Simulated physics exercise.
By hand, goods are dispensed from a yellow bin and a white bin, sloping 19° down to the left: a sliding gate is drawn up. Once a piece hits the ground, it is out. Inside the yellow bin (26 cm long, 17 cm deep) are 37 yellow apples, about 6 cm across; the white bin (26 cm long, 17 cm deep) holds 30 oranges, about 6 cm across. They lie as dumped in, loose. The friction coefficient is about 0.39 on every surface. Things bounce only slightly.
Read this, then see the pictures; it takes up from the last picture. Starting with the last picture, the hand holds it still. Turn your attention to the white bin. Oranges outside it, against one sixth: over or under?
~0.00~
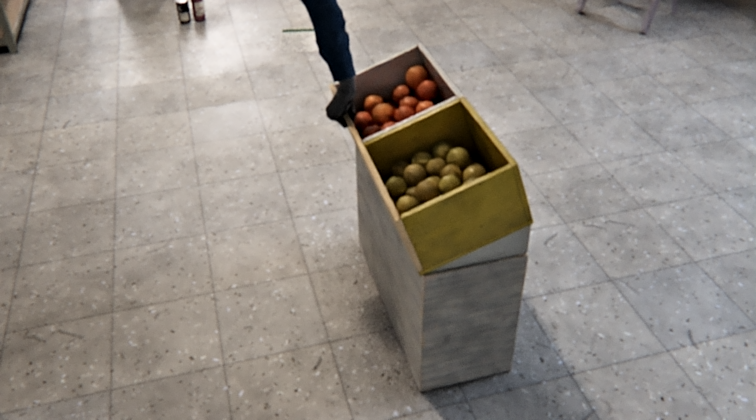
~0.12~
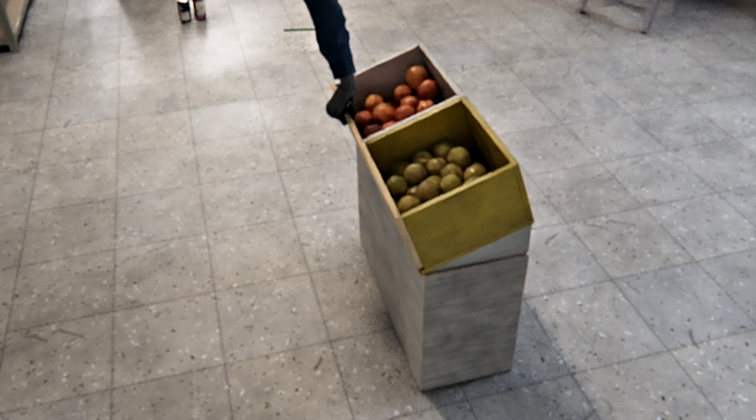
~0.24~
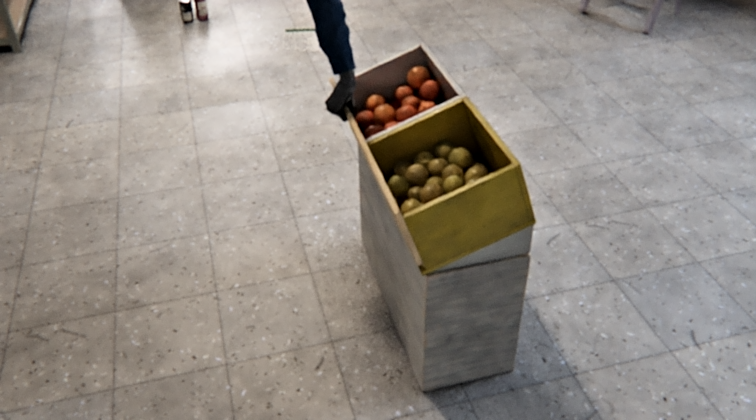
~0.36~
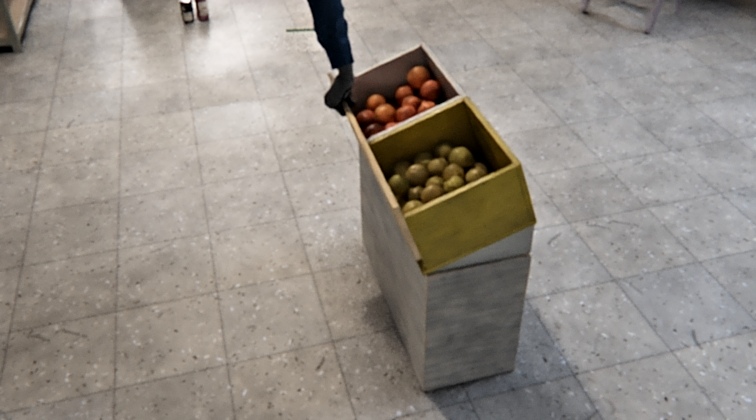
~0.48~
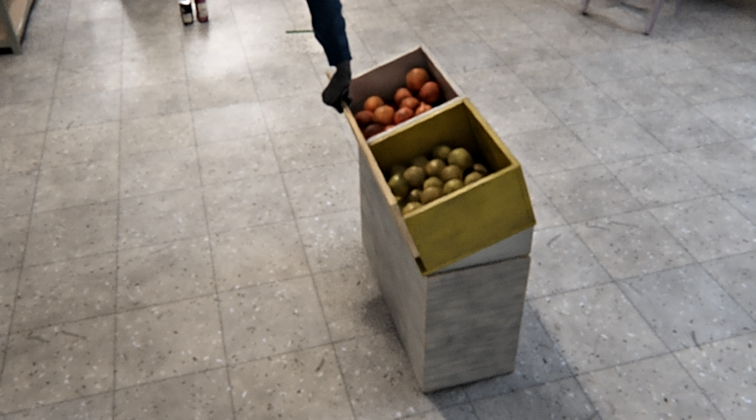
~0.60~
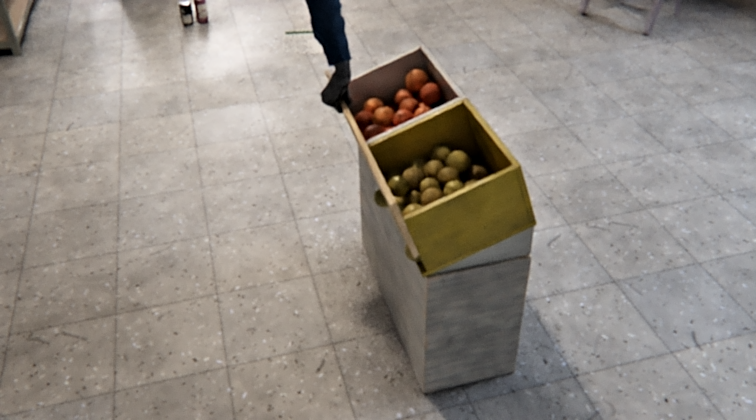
Under.
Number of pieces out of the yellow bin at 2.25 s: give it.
Count for the yellow bin: Roughly 1.
After 1.01 s, yellow bin 36 in, 1 out and white bin 30 in, 0 out.
After 1.53 s, yellow bin 36 in, 1 out and white bin 30 in, 0 out.
After 2.25 s, yellow bin 36 in, 1 out and white bin 30 in, 0 out.
Final count (at 3.18 s), yellow bin 36 in, 1 out and white bin 30 in, 0 out. Asked share, 0 of 30, 0 per cent.
